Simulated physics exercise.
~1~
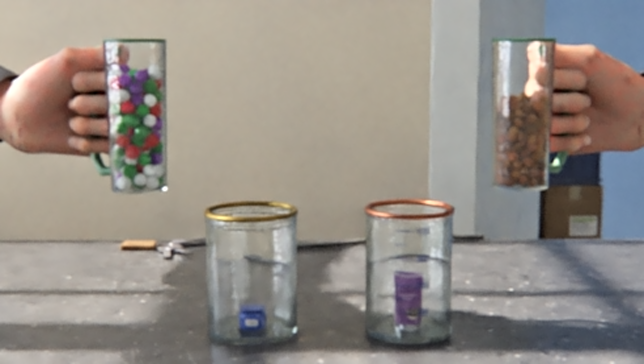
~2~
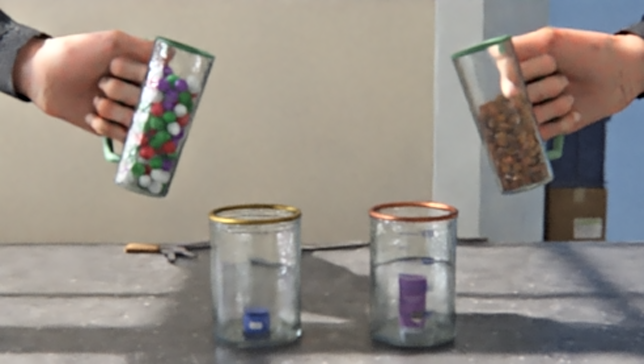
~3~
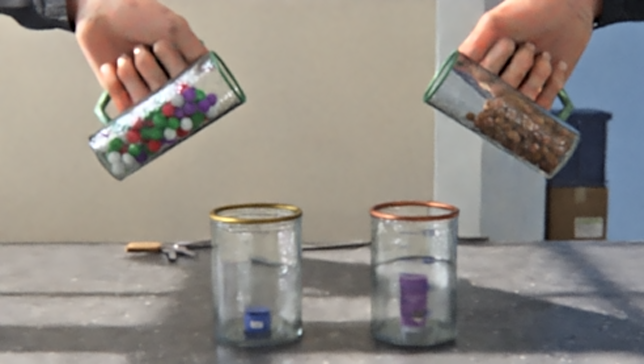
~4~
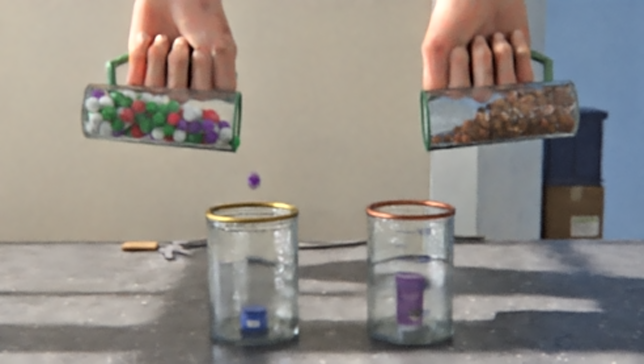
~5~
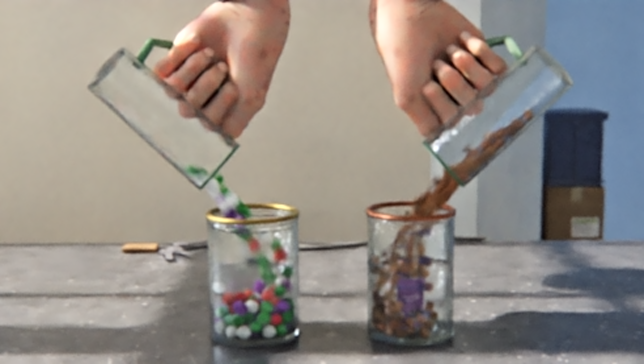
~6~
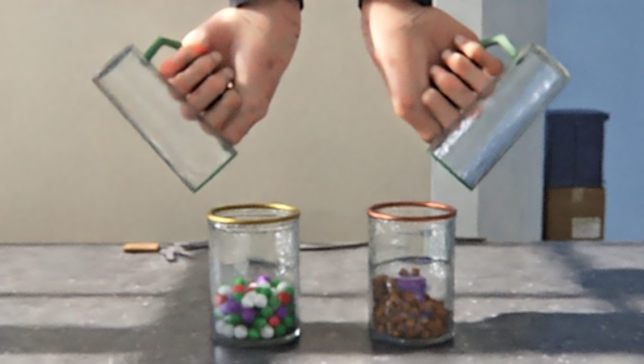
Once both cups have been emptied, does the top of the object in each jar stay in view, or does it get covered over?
It differs between the two jars. The blue block on the left disappears under the coloured beads, while the purple object on the right keeps its top above the brown pieces.
